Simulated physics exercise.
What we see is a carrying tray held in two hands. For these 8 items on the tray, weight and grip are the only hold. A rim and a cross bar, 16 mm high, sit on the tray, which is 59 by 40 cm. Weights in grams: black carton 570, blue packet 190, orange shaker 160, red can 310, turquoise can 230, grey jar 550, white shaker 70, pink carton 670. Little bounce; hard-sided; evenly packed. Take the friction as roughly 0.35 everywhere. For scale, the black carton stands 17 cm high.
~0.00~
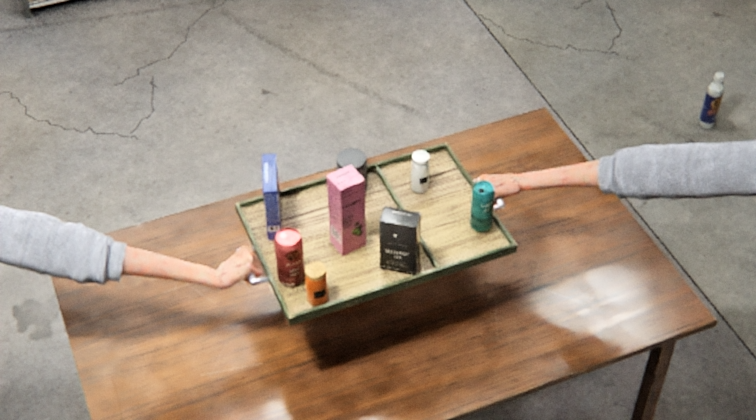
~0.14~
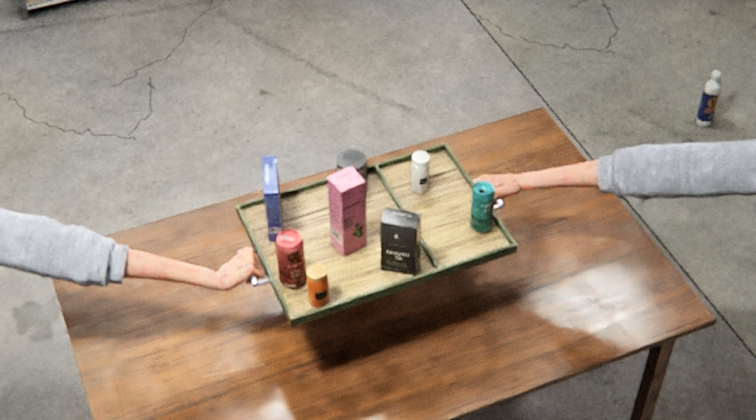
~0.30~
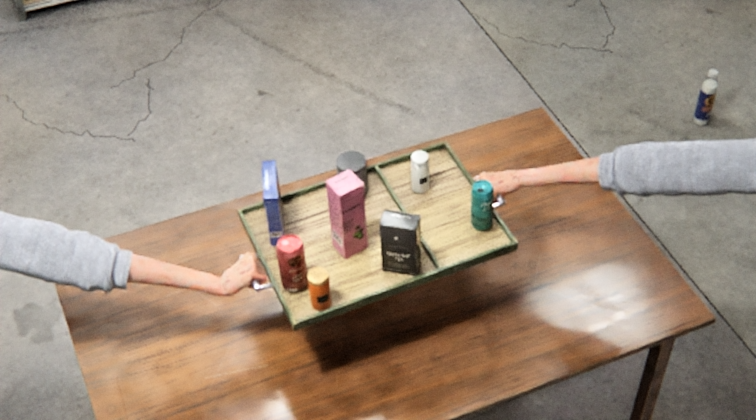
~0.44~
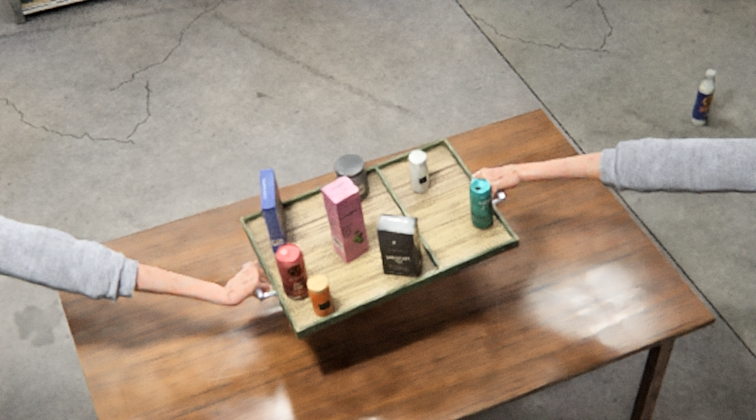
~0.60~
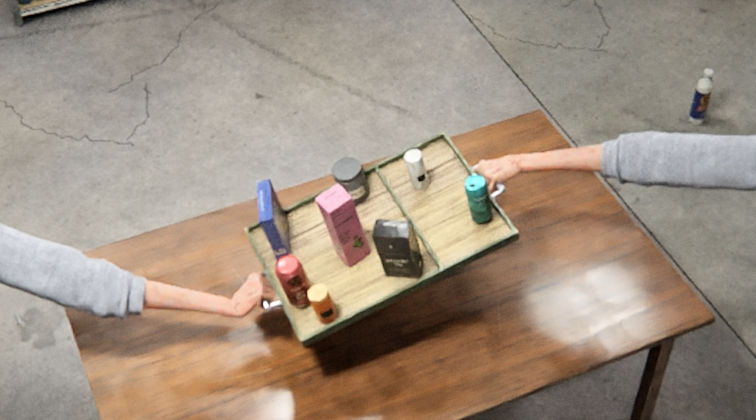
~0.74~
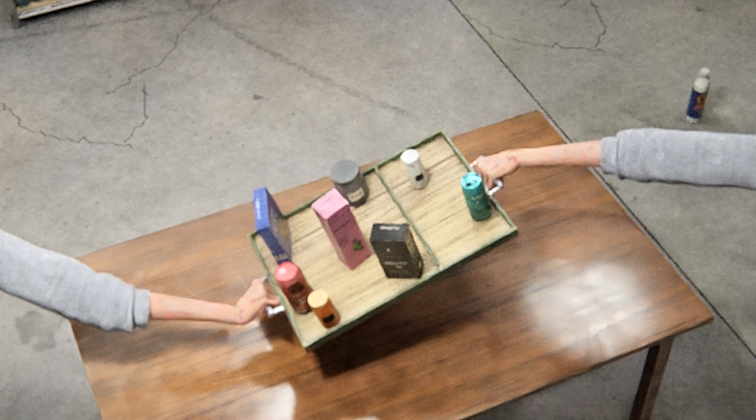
Two hands held a tray of small cans, cartons and shakers level above a wooden table, then gradually tilted it down to the left, and the items leaned with it.
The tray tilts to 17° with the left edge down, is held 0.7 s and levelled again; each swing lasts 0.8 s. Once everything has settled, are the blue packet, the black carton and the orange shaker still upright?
The blue packet is not; the black carton is; the orange shaker is.
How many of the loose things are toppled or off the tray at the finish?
So, 3 in all.
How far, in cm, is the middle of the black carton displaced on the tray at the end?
The shift is close to 0 cm.
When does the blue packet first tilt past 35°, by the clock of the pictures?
Answer: Near 1.0 s.
By 1.24 s, tray tilted 17°, left edge down; blue packet now off the tray; pink carton rocked 6° off its seat.
By 1.74 s, tray tilted 16°, left edge down; red can now off the tray; pink carton on its side.
By 1.94 s, tray tilted 11°, left edge down; pink carton now off the tray.
By 2.34 s, tray level.
When it is over (2.9 s), off the tray and tipped over, blue packet, red can and pink carton; the other 5 within 5 cm of the start. In the last view, blue packet near (195, 288), black carton near (406, 248).
